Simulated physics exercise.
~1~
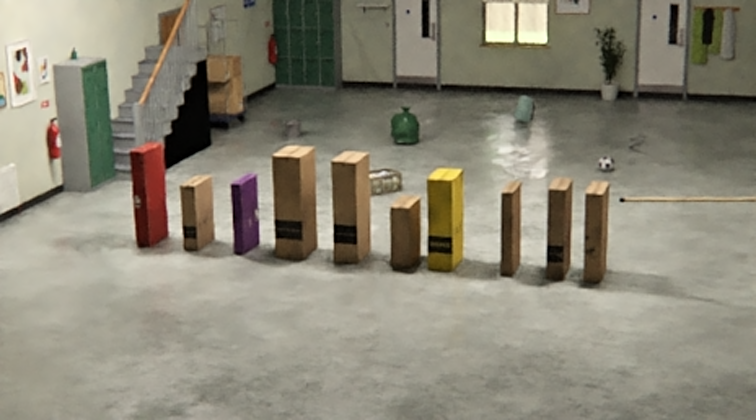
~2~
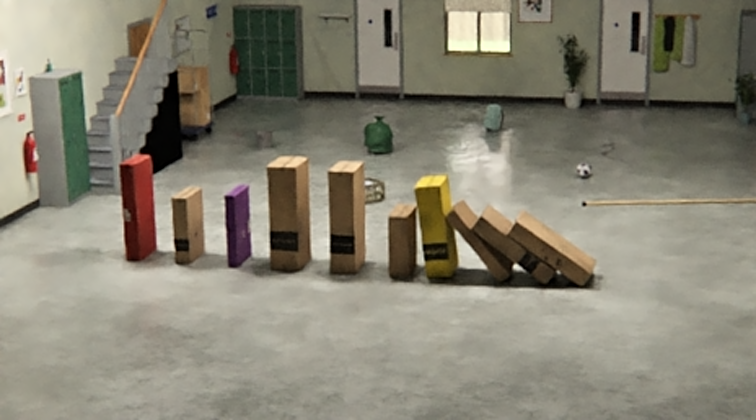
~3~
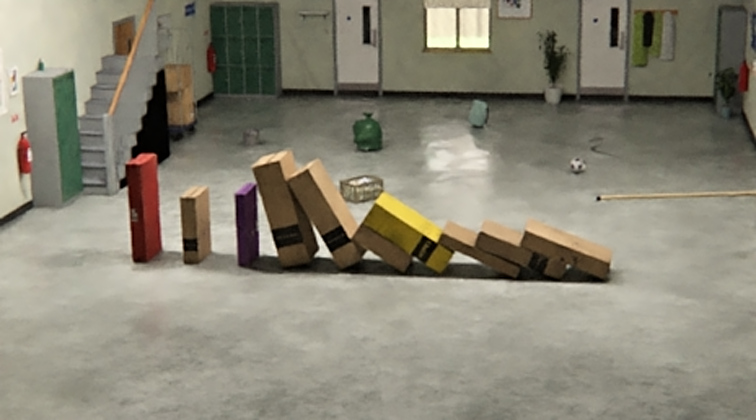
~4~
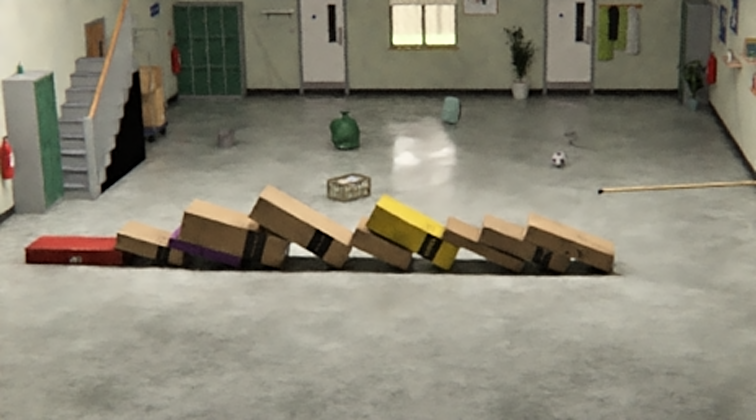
In a wide hall with a grey concrete floor, a staircase and green lockers, ten upright cartons stand in a row, most of them brown, with a red one at the left end, a purple one and a yellow one. A pole lies level near the right end. The rightmost cartons topple leftward, leaning against one another up to the still upright yellow carton. The yellow one then tips, and the tall brown cartons beyond it lean toward the purple one. Finally the purple carton goes over and the red one lies flat, leaving none standing.
